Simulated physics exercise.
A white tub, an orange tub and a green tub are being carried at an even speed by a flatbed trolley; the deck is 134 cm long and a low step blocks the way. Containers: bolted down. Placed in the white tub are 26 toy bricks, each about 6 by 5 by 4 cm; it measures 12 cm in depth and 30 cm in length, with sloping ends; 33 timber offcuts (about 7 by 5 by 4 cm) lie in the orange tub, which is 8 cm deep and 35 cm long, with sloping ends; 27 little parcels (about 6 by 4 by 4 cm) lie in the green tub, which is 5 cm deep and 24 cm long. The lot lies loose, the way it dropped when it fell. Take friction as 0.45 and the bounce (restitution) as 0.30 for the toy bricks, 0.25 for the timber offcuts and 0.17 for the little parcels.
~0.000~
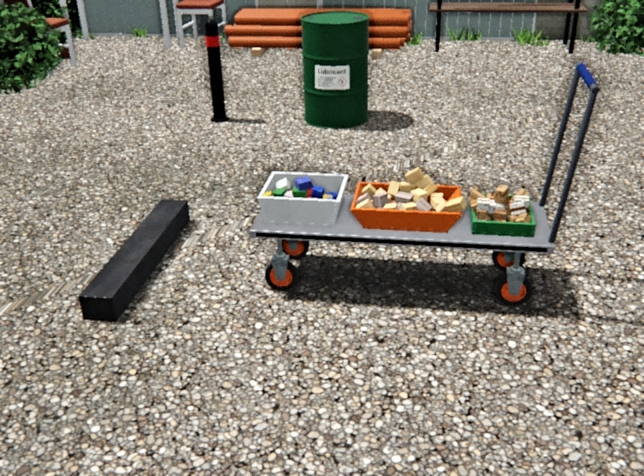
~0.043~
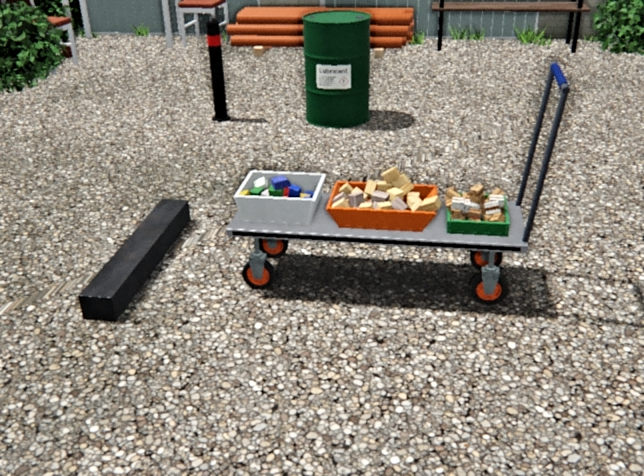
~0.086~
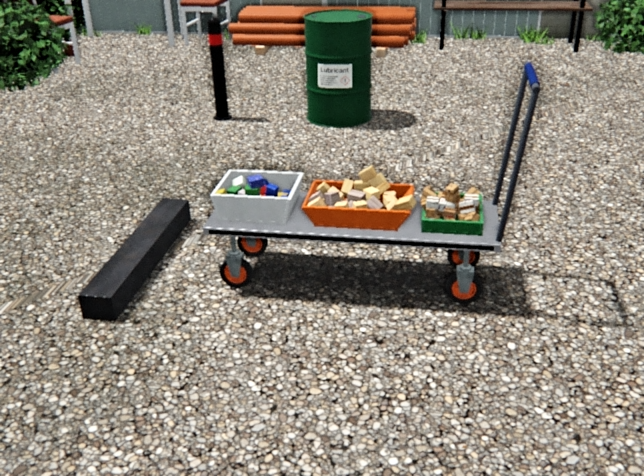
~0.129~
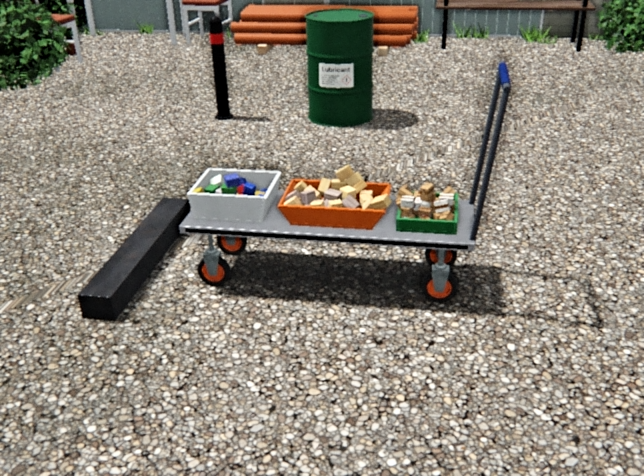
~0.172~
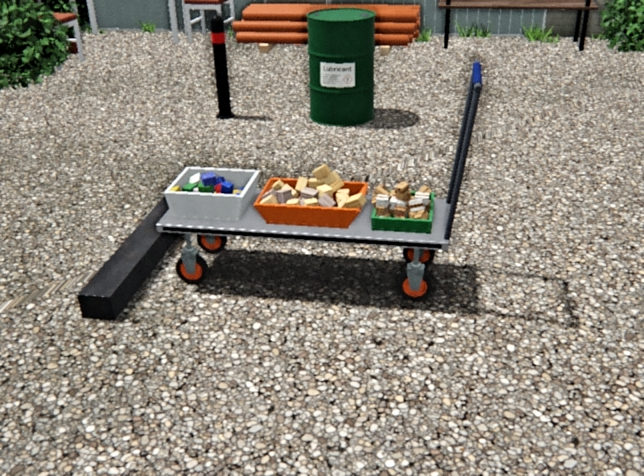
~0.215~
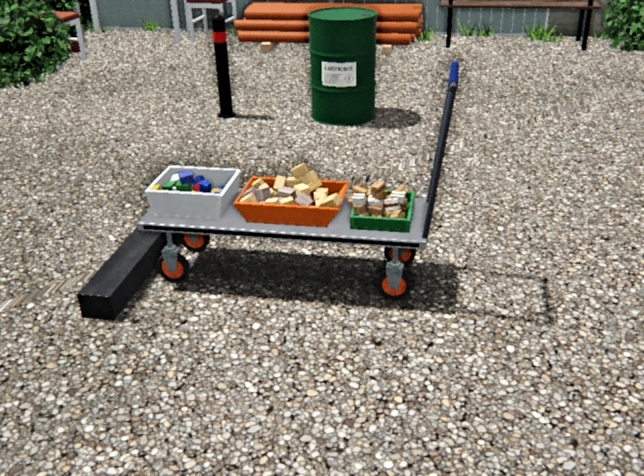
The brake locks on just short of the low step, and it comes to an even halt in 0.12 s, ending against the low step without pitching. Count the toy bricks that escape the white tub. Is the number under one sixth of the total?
Yes, it is under one sixth.
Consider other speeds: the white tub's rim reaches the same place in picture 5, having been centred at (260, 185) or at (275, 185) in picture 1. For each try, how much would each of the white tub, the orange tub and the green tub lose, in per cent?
Losses in order of the tries would be white tub 0 and 0 %, orange tub 0 and 10 %, green tub 30 and 30 %.
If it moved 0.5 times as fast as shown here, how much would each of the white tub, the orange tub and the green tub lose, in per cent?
In that case the white tub sheds 0 per cent, the orange tub 0 per cent and the green tub 30 per cent.
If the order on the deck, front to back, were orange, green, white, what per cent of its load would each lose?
Then white tub 0, orange tub 20, green tub 30 per cent.
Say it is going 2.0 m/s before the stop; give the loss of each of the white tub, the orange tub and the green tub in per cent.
In that case the white tub sheds 0 per cent of its load, the orange tub 10 per cent, and the green tub 20 per cent.
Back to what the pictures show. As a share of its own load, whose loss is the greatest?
That's the green tub.
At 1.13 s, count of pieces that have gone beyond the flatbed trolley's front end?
I'd estimate close to 1 pieces.
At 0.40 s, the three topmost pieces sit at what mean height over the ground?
Mean height: Some 56 cm.
After 0.28 s, the white tub has all 26, the orange tub has all 33 and the green tub is down by 4 of 27.
After 0.40 s, the white tub is down by 1 of 26, the orange tub is down by 4 of 33 and the green tub is down by 7 of 27.
After 0.63 s, the white tub is down by 1 of 26, the orange tub is down by 4 of 33 and the green tub is down by 8 of 27.
Final count (at 1.13 s), the white tub is down by 1 of 26, the orange tub is down by 4 of 33 and the green tub is down by 8 of 27. Asked share, 1 of 26, 4 per cent.
